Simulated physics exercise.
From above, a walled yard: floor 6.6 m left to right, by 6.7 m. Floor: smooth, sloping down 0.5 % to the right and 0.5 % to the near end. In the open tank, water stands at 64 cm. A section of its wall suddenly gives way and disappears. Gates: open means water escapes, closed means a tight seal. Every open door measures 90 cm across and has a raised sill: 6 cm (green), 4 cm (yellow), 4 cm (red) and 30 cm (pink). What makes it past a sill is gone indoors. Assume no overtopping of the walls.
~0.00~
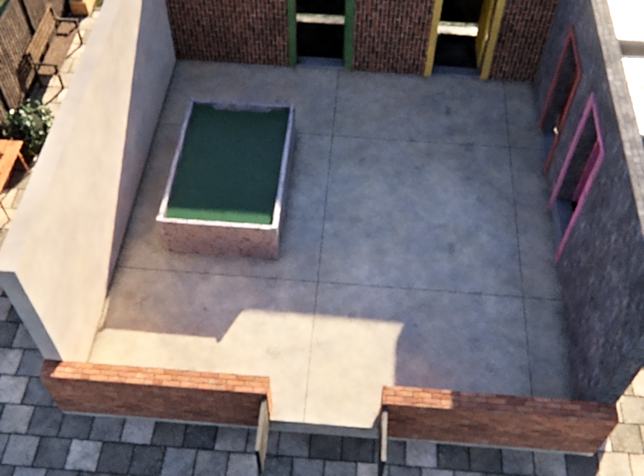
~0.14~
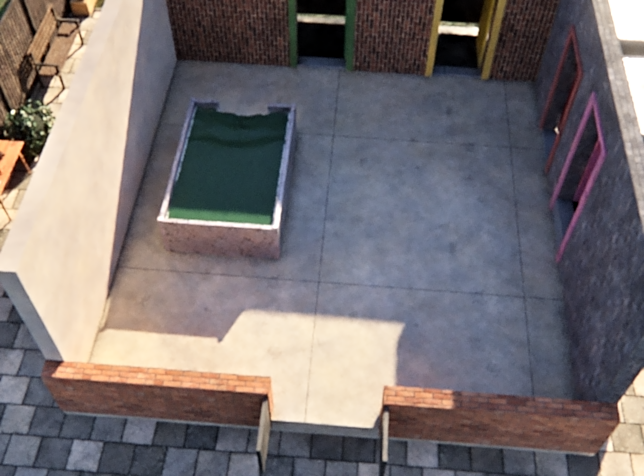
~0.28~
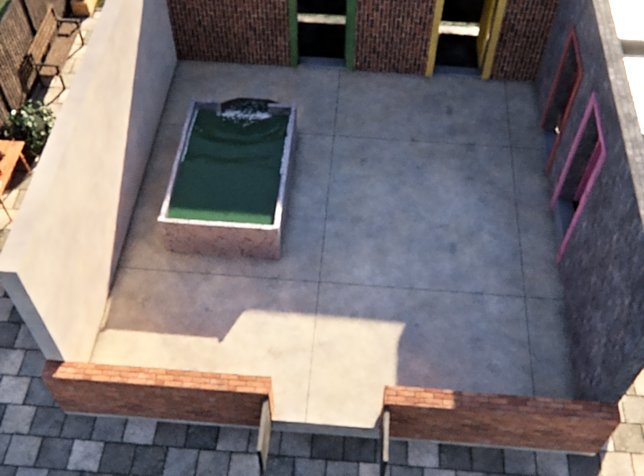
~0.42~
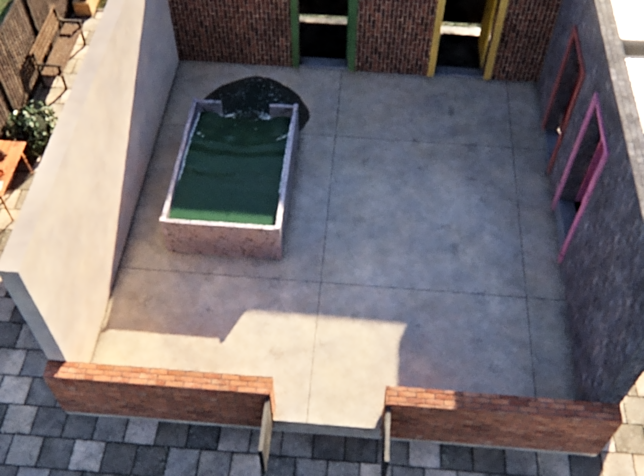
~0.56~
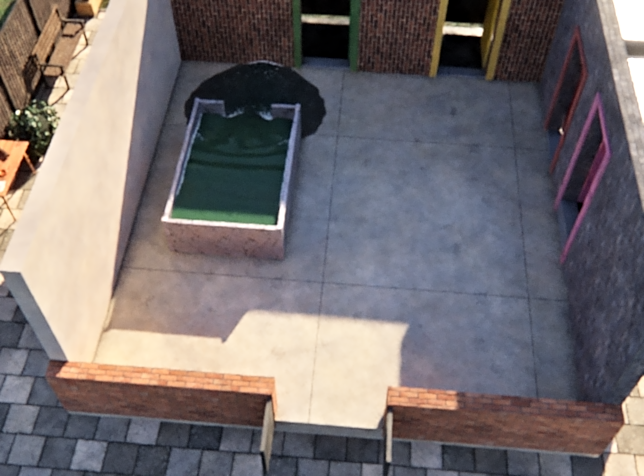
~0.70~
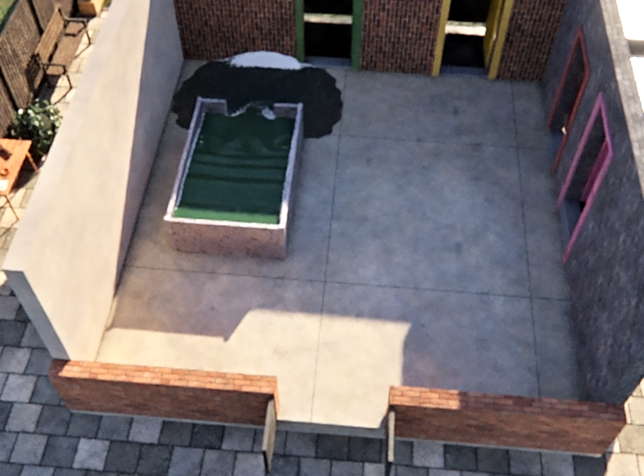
The footage shows a walled yard from above with a brick-sided tank of dark green water; part of its far wall disappears, and water pours out through the gap, spreading in a dark, rounded pool across the floor behind it.
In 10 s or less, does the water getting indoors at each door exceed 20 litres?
Green door: Exceeds it; yellow door: Does not exceed it; red door: Exceeds it; pink door: Does not exceed it.
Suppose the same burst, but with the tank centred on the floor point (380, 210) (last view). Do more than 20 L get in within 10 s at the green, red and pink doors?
Well, green ends up beyond the mark, red ends up beyond the mark and pink ends up inside the mark.
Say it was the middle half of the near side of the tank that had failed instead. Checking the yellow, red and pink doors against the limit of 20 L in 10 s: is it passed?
In that case, yellow door: Less than that, red door: Less than that, pink door: Less than that.
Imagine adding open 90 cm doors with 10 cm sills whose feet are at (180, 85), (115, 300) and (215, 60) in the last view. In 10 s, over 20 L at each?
Result in order - more than that, not enough, more than that.
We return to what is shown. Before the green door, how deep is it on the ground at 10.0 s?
The mean depth is around 7.0 cm.
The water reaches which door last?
Pink.
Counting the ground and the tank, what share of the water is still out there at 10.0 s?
Around 86 percent of the water.
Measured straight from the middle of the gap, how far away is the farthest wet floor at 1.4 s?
It comes to some 2.8 metres.
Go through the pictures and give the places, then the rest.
In the first frame, the open tank at (231, 163) is whole and still, 64 cm deep.
In the second frame, the front is at a hidden place, 0.5 m from the gap on the open tank's far side; 0.2 m2 of floor is under water; 64 cm left at the back of the open tank.
In the third frame, the front is at (268, 103), 0.9 m from the gap on the open tank's far side; 0.8 m2 of floor is under water; 64 cm left at the back of the open tank.
In the fourth frame, water pours out on the open tank's far side and has run 1.4 m, to (257, 79); typically 6 cm deep outside, 64 cm at the open tank's back.
In the fifth frame, water pours out on the open tank's far side and has run 1.8 m, to (246, 65); typically 5 cm deep outside, 64 cm at the open tank's back.
In the sixth frame, the front is at (216, 62), 2.0 m from the gap on the open tank's far side; 3.8 m2 of floor is under water; 64 cm left at the back of the open tank.
After 1.4 s water covers 10 % of the floor and is deepest (38 cm) near (183, 65); green door 18 cm at the sill, 17 L in, yellow door not reached, red door not reached, pink door not reached.
After 2.2 s water covers 15 % of the floor and is deepest (36 cm) near (193, 65); green door 19 cm at the sill, 66 L in, yellow door 4 cm at the sill, 0 L in, red door not reached, pink door not reached.
After 3.5 s water covers 35 % of the floor and is deepest (24 cm) near (251, 69); green door 13 cm at the sill, 127 L in, yellow door 5 cm at the sill, 0 L in, red door 9 cm at the sill, 1 L in, pink door not reached.
After 6.0 s water covers 55 % of the floor and is deepest (18 cm) near (191, 72); green door 11 cm at the sill, 179 L in, yellow door 4 cm at the sill, 0 L in, red door 10 cm at the sill, 44 L in, pink door 5 cm at the sill, 0 L in.
After 10.0 s water covers 85 % of the floor and is deepest (12 cm) near (551, 425); green door 7 cm at the sill, 201 L in, yellow door 3 cm at the sill, 1 L in, red door 8 cm at the sill, 97 L in, pink door 5 cm at the sill, 0 L in.
